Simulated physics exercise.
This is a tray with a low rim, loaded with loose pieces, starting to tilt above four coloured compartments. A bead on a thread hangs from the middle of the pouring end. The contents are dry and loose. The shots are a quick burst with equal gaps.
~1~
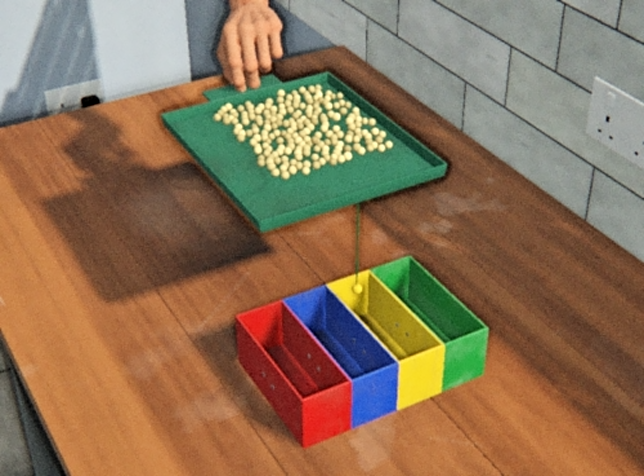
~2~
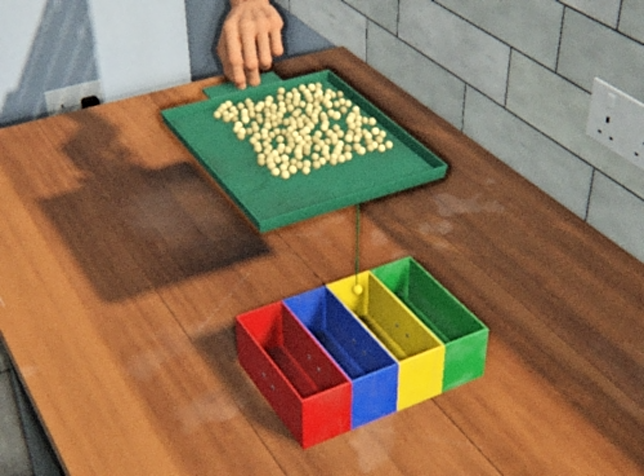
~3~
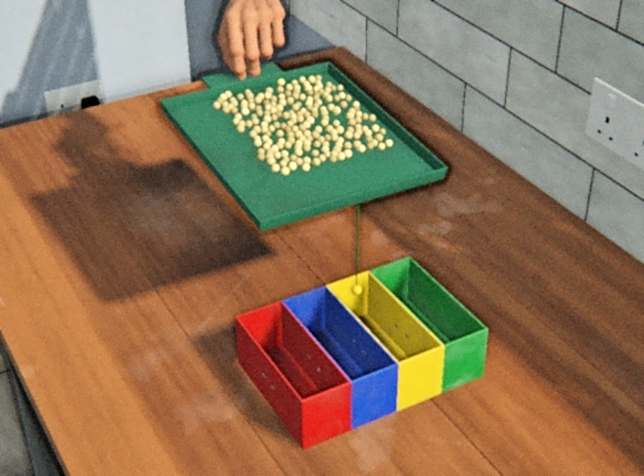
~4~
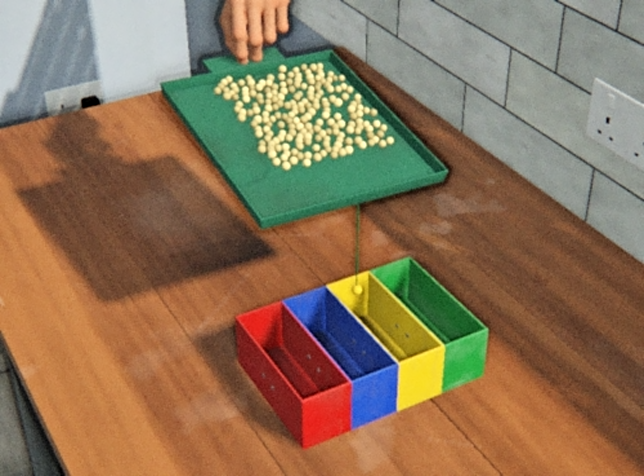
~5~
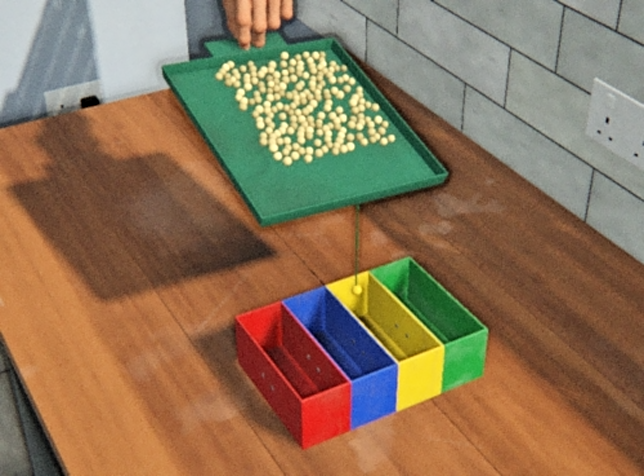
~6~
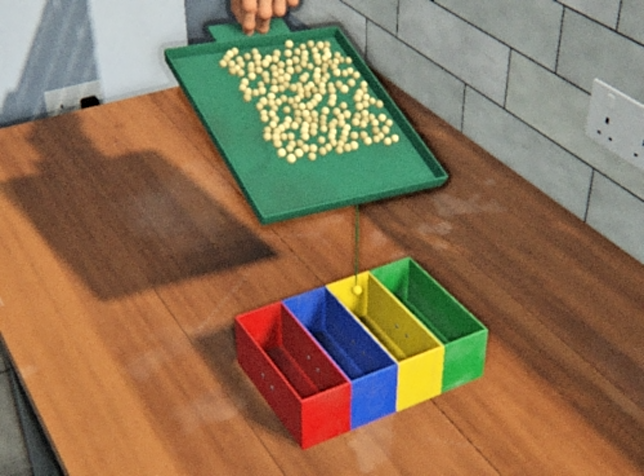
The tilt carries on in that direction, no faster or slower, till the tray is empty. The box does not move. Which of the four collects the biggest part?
Most goes to the green cell.
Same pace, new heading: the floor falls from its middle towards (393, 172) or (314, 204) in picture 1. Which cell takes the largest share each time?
One: The green one. Two: The red one.
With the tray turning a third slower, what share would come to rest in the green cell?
Close to 50 per cent.
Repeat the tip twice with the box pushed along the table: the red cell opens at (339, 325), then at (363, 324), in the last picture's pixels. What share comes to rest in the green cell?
About 20 and 10 per cent.
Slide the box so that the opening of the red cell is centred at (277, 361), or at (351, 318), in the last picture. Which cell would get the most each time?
First green, then the yellow cell.
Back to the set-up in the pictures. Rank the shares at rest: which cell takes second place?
It is the yellow cell.
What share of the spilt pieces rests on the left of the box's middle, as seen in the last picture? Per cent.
About 0 per cent.
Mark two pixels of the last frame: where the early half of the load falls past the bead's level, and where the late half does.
The first part at (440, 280); the rest at (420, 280).
Soon, tray tipped steeply; most on the tray; a small part in the green cell; a stray few in the yellow cell; a small part falling or outside the box.
A while on, tray tipped past a quarter turn; about half on the tray; about a quarter in the green cell; a small part in the yellow cell; a stray few in the blue cell; about a quarter falling or outside the box.
Towards the end, tray tipped past a quarter turn; about half in the green cell; about a quarter in the yellow cell; a stray few in the blue cell; about a third falling or outside the box.
Finally, tray tipped past a quarter turn; about half in the green cell; about a quarter in the yellow cell; a stray few in the blue cell; none in the red cell; about a third outside the box.
